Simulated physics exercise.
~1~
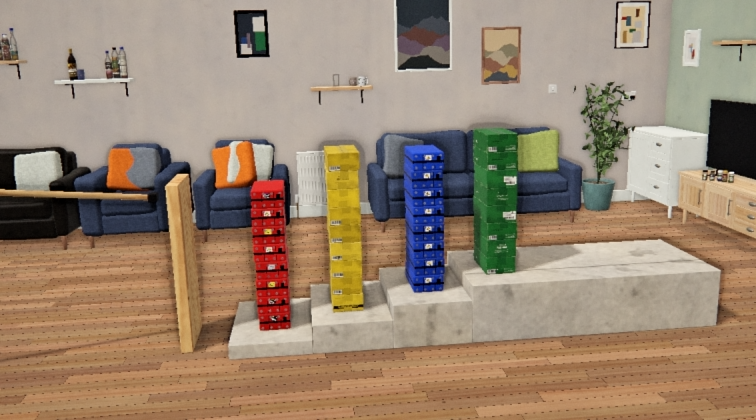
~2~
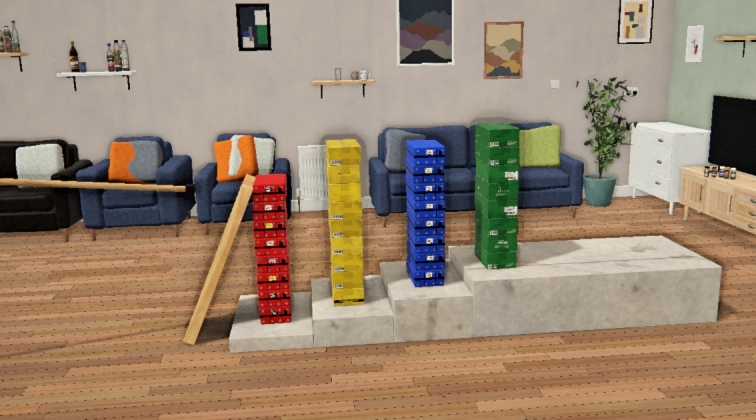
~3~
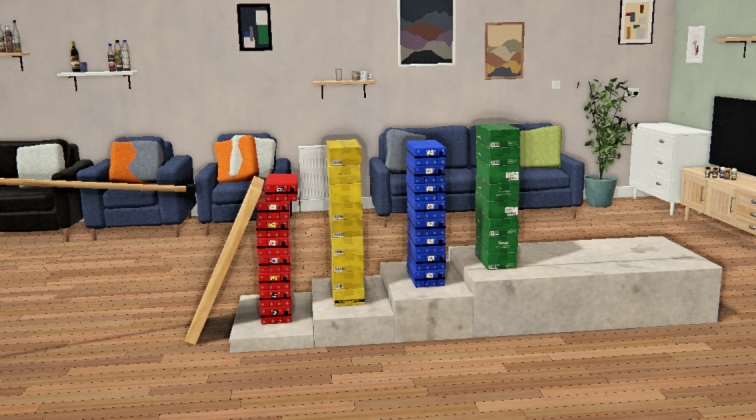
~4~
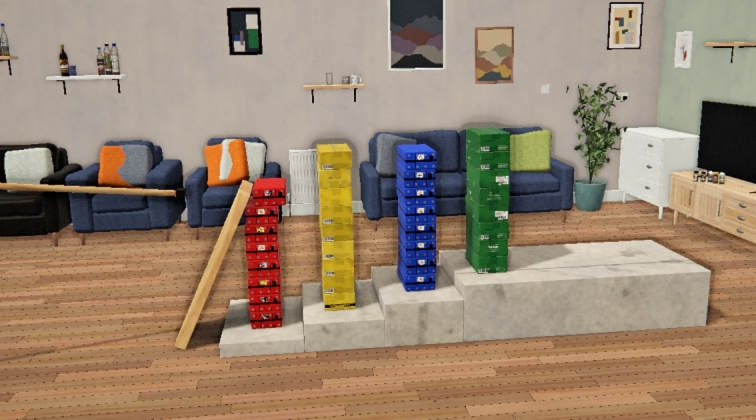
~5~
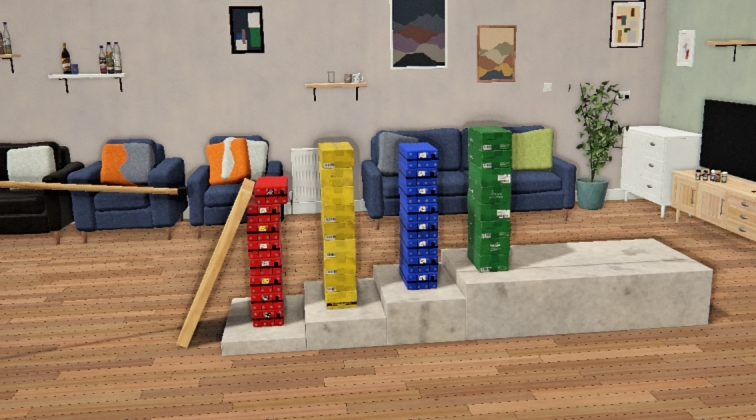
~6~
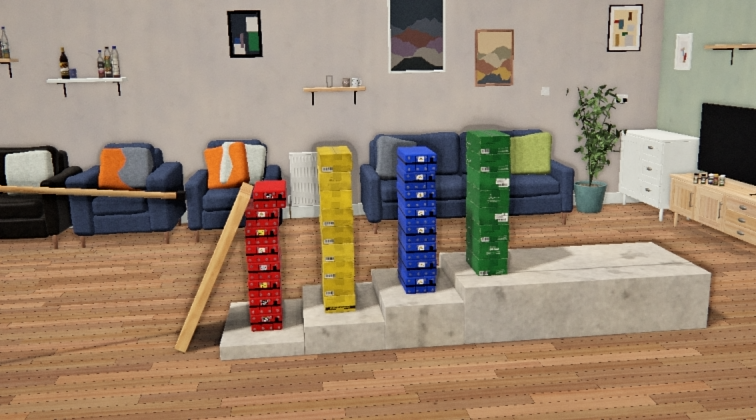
A wooden board standing on end tipped to the right and came to rest leaning against the red stack of boxes, nudging its top slightly, while the yellow, blue and green stacks on the rising steps stayed standing, with nothing knocked down.
